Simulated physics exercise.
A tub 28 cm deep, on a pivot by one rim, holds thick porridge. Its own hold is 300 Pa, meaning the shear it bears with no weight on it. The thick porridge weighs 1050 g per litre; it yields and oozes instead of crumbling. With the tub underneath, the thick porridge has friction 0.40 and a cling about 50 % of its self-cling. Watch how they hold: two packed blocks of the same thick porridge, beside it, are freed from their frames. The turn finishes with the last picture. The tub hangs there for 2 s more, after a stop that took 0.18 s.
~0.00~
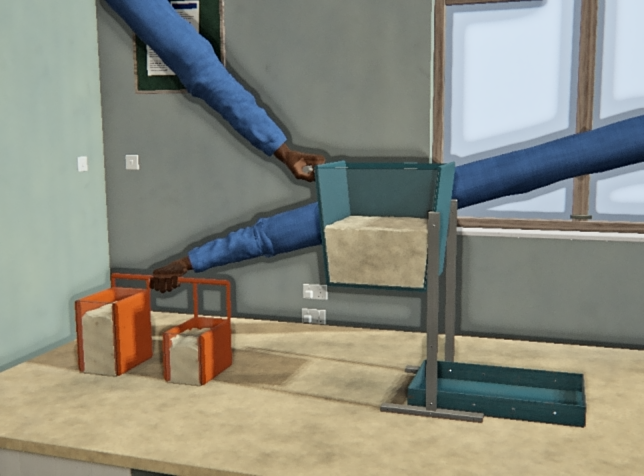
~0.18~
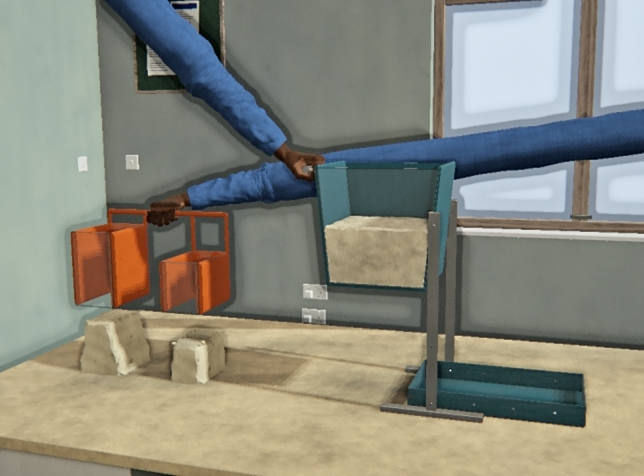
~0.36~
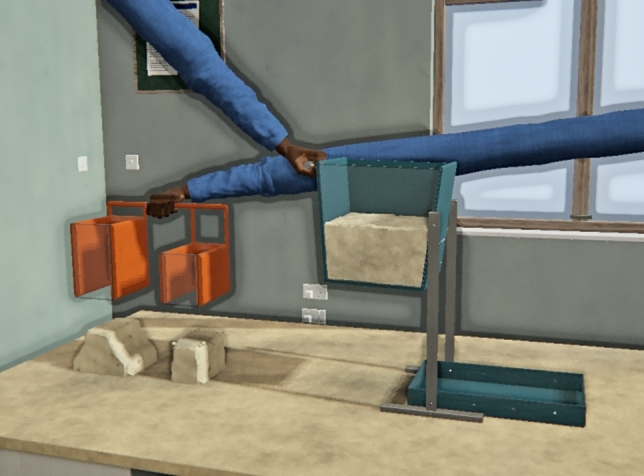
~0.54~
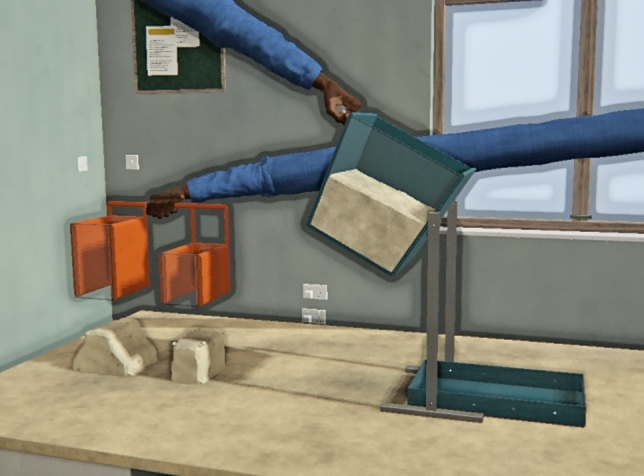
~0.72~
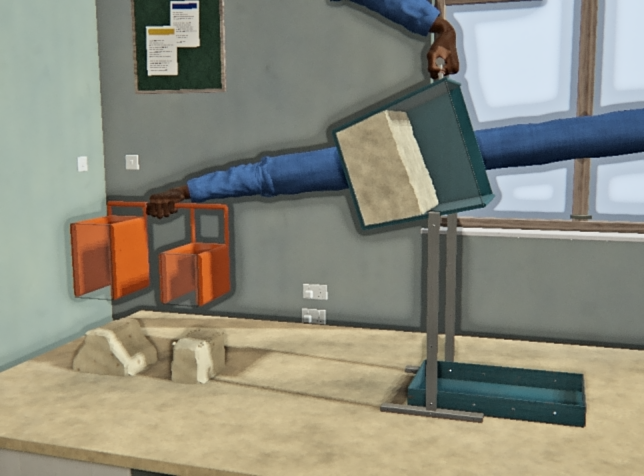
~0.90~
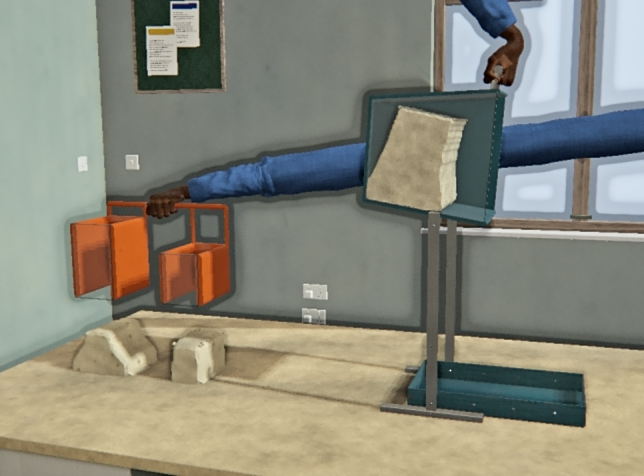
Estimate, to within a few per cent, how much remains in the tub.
Roughly 53 per cent remains in the tub.
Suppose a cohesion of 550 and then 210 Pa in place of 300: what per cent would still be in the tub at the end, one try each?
The answers, in order, are 65 % and 45 %.
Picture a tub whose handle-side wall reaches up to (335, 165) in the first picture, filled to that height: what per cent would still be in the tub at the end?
65 %.
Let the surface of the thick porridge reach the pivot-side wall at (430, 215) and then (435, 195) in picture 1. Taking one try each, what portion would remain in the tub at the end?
First try around 40 %, second try around 35 %.
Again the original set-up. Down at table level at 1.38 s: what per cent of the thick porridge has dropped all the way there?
About 8 per cent.
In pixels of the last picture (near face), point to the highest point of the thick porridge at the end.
About (409, 175).
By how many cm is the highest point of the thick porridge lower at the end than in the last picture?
Roughly 15 cm.
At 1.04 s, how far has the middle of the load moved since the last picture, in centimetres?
The distance comes to some 8 cm.
By 1.04 s, the tub is at 94 degrees and holds 99 %.
By 1.21 s, the tub is at 94 degrees and holds 60 %.
By 1.38 s, the tub is at 94 degrees and holds 53 %.
By 1.55 s, the tub is at 94 degrees and holds 53 %.
By 2.90 s, at the end, the tub is at 94 degrees and holds 53 %.
